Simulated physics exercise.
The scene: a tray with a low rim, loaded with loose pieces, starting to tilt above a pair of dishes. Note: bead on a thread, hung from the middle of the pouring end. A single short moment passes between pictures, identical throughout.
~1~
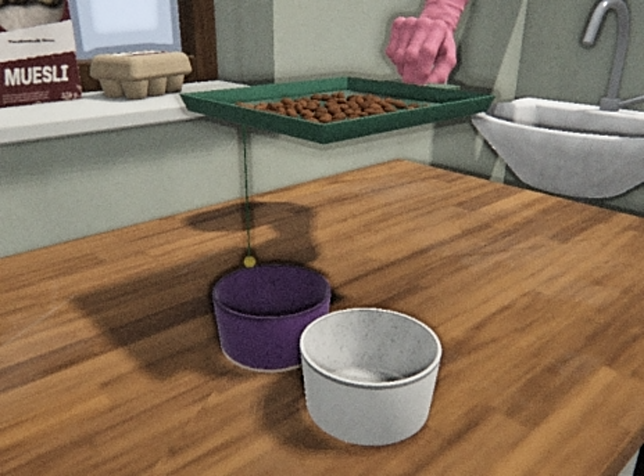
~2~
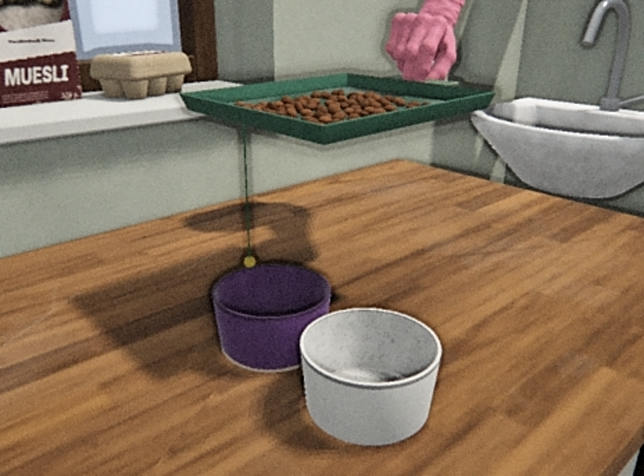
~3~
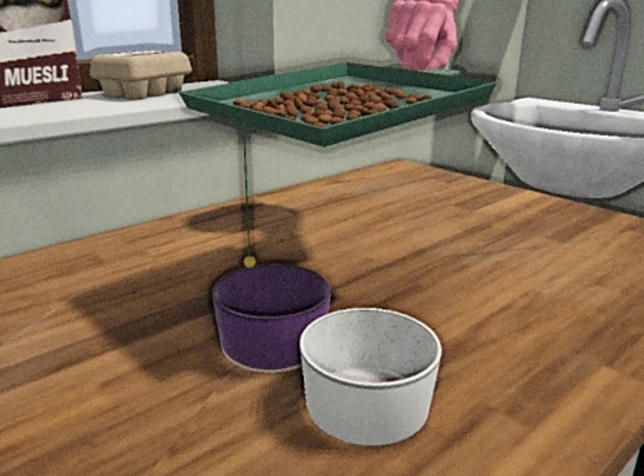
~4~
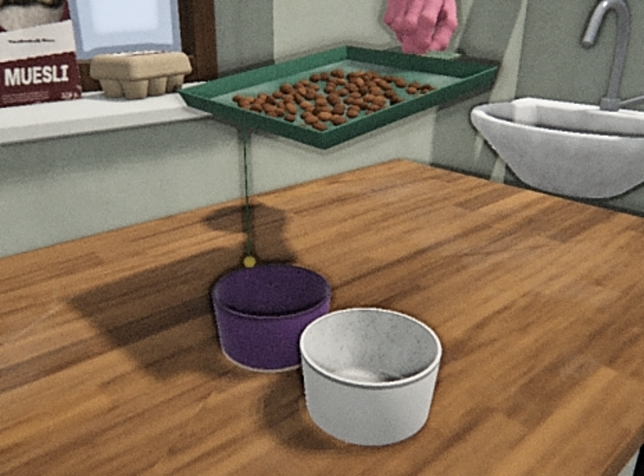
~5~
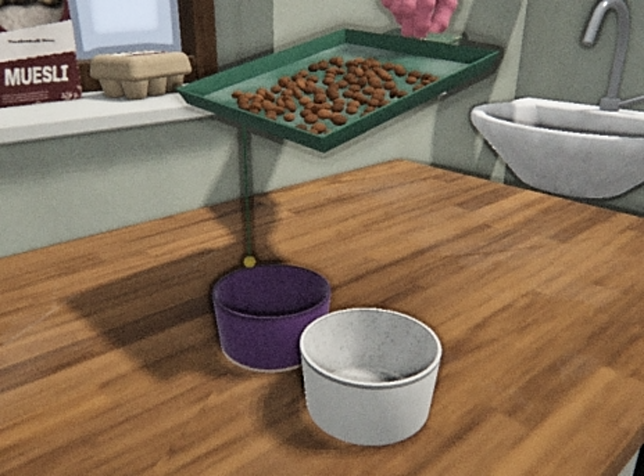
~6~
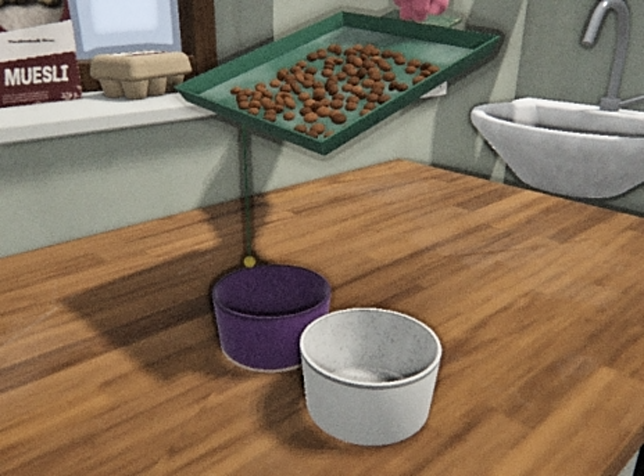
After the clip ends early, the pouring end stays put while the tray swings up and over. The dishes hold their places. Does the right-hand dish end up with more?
No - it pours more generously into the left dish, it seems.
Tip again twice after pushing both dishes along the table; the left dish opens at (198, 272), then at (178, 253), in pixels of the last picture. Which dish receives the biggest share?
The dish to the right; the dish to the right.
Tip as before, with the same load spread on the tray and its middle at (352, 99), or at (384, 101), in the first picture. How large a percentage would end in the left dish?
Near 30 per cent and near 40 per cent.
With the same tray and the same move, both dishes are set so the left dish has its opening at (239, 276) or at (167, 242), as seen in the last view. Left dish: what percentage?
In the first position around 20 percent, in the second around 0 percent.
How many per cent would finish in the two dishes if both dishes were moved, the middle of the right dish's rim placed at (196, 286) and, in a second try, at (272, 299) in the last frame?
Roughly 20% on the first try and 60% on the second.
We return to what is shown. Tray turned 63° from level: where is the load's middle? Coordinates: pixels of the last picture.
The load's middle is around (281, 119).
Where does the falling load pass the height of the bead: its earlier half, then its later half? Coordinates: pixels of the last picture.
Roughly (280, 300) first, then roughly (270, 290).
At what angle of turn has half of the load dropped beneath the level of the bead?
Roughly 90 degrees at that moment.
Shortly afterwards, tray tipped steeply; all but a few on the tray; a little in the air.
Next, tray tipped past a quarter turn; only a few on the tray; a little in the right dish; near a quarter in the left dish; near a third outside both; near a quarter in the air.
Some moments later, tray tipped past a quarter turn; a little in the right dish; near a third in the left dish; near half outside both.
In the end, tray tipped past a quarter turn; a little in the right dish; near a third in the left dish; near half outside both.
